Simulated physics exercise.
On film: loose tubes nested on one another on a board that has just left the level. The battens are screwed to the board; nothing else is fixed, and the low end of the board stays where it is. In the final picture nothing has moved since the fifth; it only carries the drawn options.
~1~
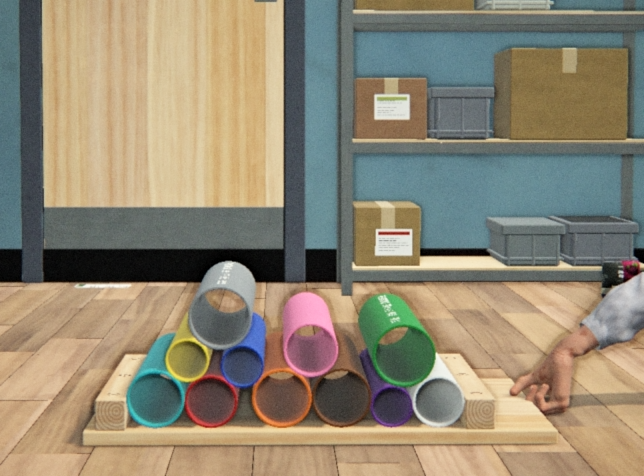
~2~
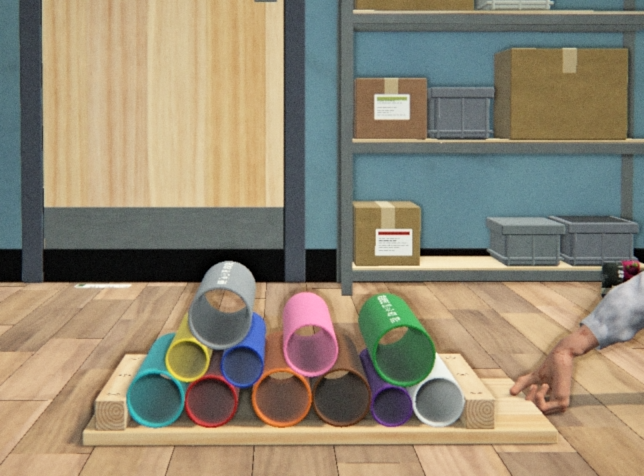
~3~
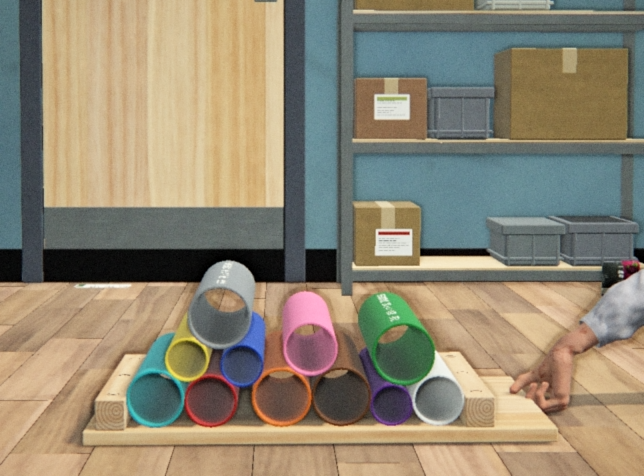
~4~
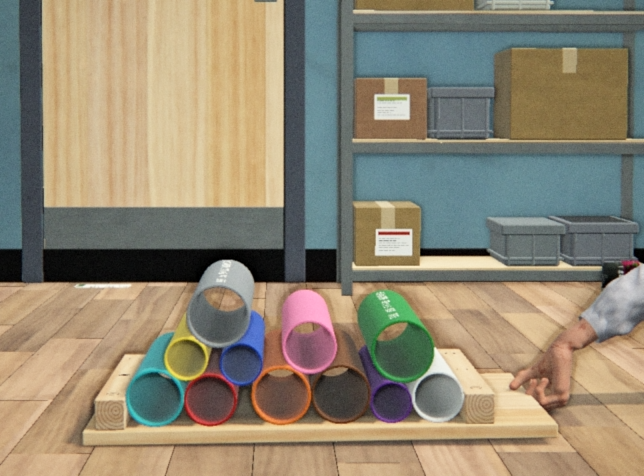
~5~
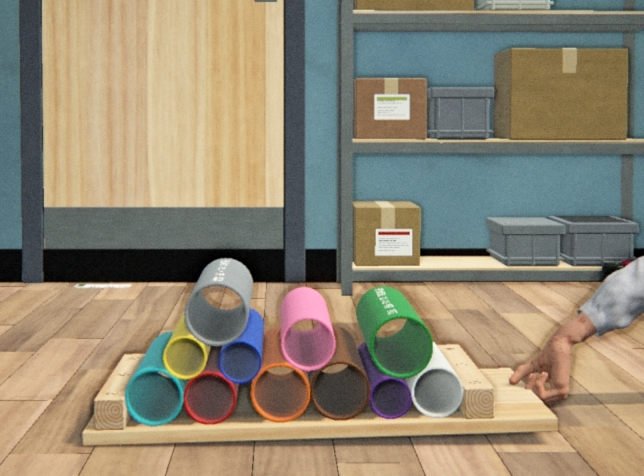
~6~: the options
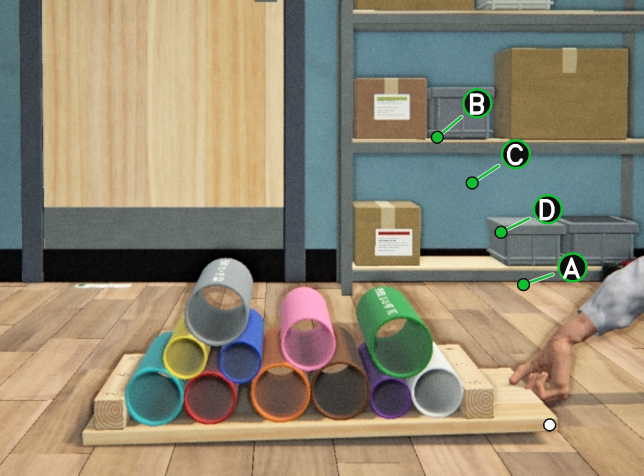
The footage shows colourful loose tubes nested in a stack between battens on a wooden board, with a hand at its right end. The board's right end rises very slightly with the hand, while the tubes barely shift.
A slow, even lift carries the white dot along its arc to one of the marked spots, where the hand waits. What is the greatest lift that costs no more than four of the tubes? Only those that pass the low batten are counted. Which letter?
Lift it to B and no more.
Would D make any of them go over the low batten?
At D: Yes.
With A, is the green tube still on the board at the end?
Yes.
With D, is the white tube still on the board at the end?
Yes.
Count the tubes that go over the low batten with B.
With B, four.
On the copy, A at (524, 285); B at (437, 137); C at (472, 183); D at (501, 232); the white dot at (549, 425).
On B. First, board at 21°.
Then, board at 40°.
Finally, board at 40°, four over the low batten (yellow, pink, blue, grey).
By contrast, A one over the low batten (grey); C four over the low batten (yellow, pink, blue, grey); D one over the low batten (grey).
